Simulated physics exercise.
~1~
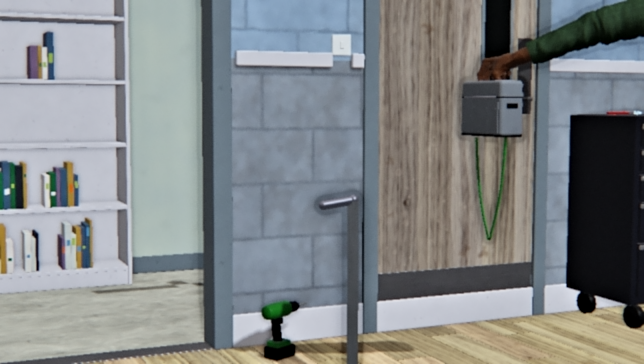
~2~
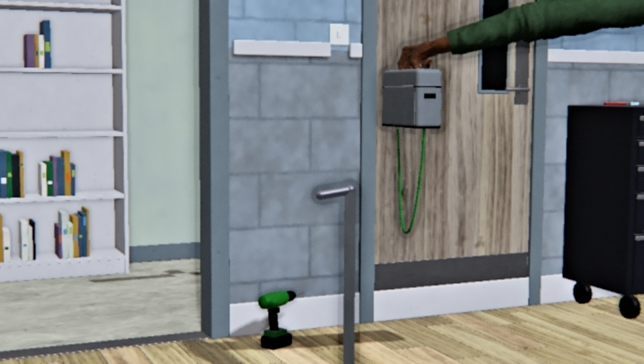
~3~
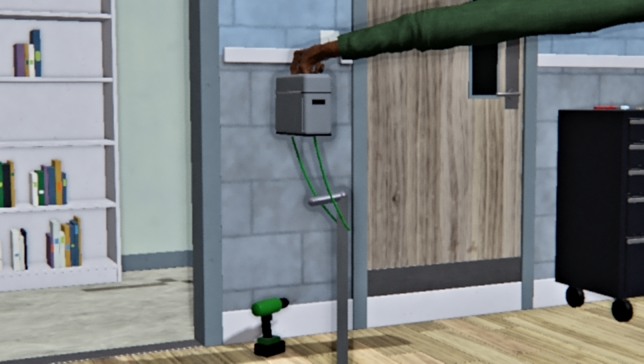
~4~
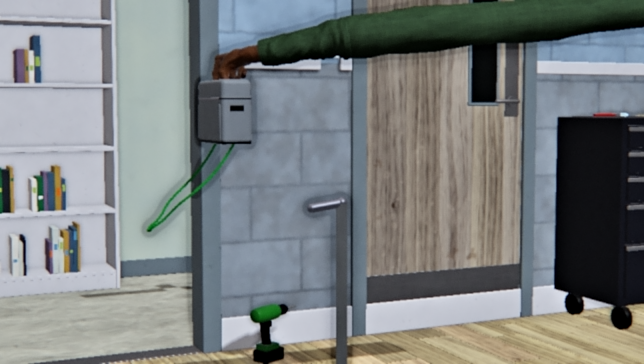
In the video, a hand in a green sleeve carries a grey case with a dangling green loop leftward past a wooden door and over a short post with a bar on top. The case passes freely and ends up left of the post, still held upright.
